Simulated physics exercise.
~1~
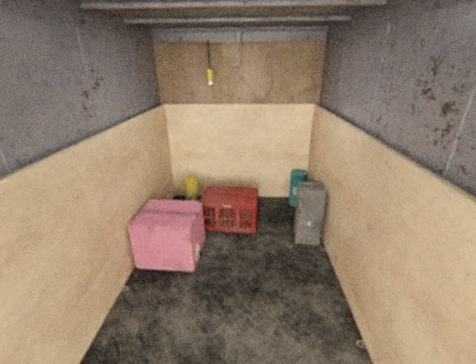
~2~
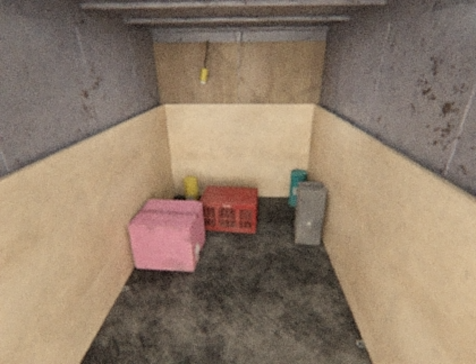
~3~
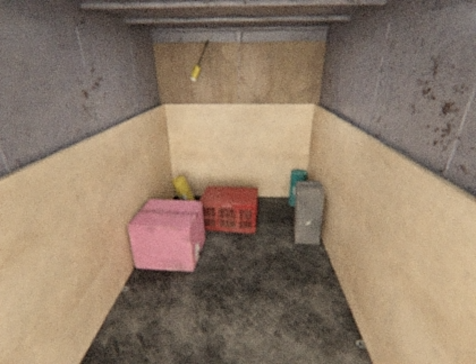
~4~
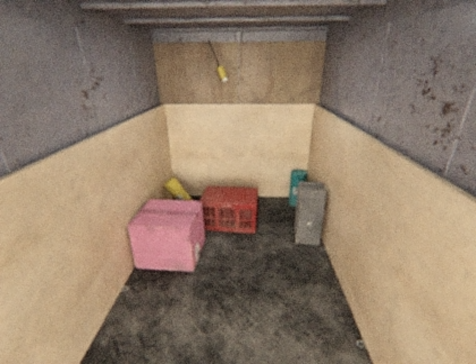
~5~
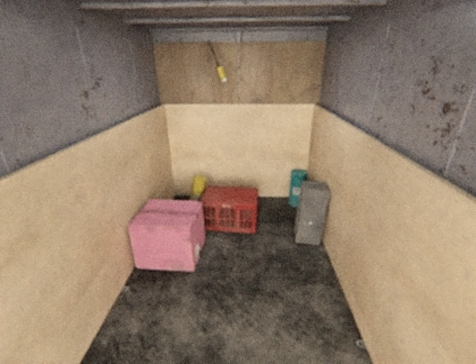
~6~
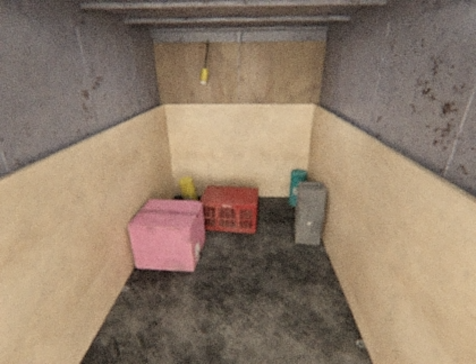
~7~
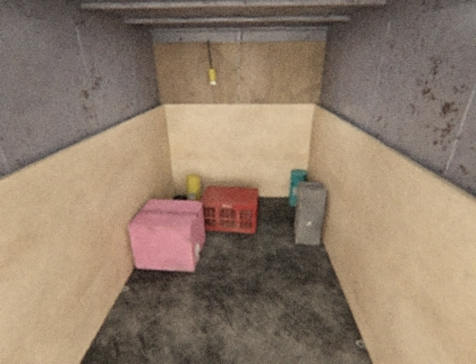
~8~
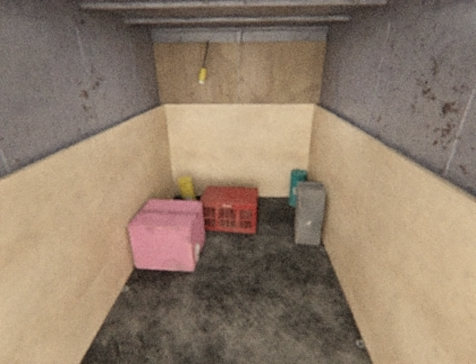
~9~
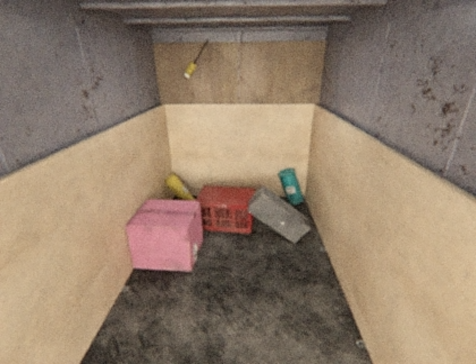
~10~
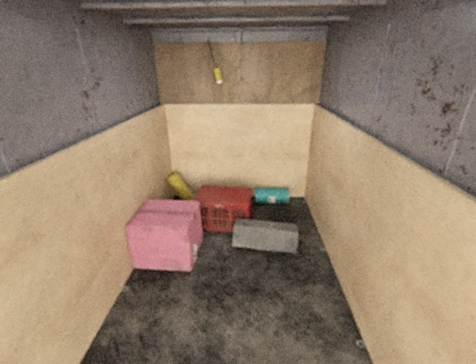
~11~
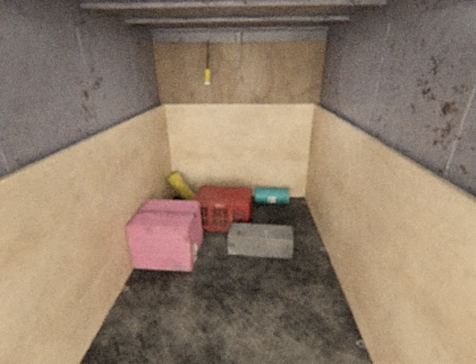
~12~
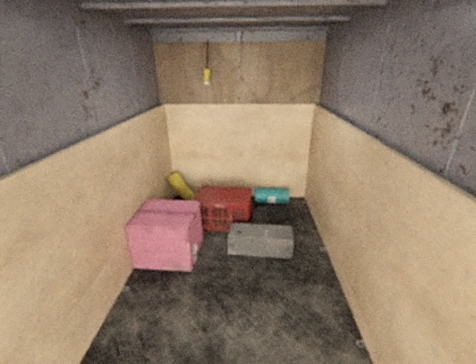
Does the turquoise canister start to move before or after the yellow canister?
The turquoise canister starts to move after the yellow canister. The yellow one is already tilting while the turquoise one still stands in place.
The yellow canister tilts left, then the grey box and turquoise canister topple left and lie still.
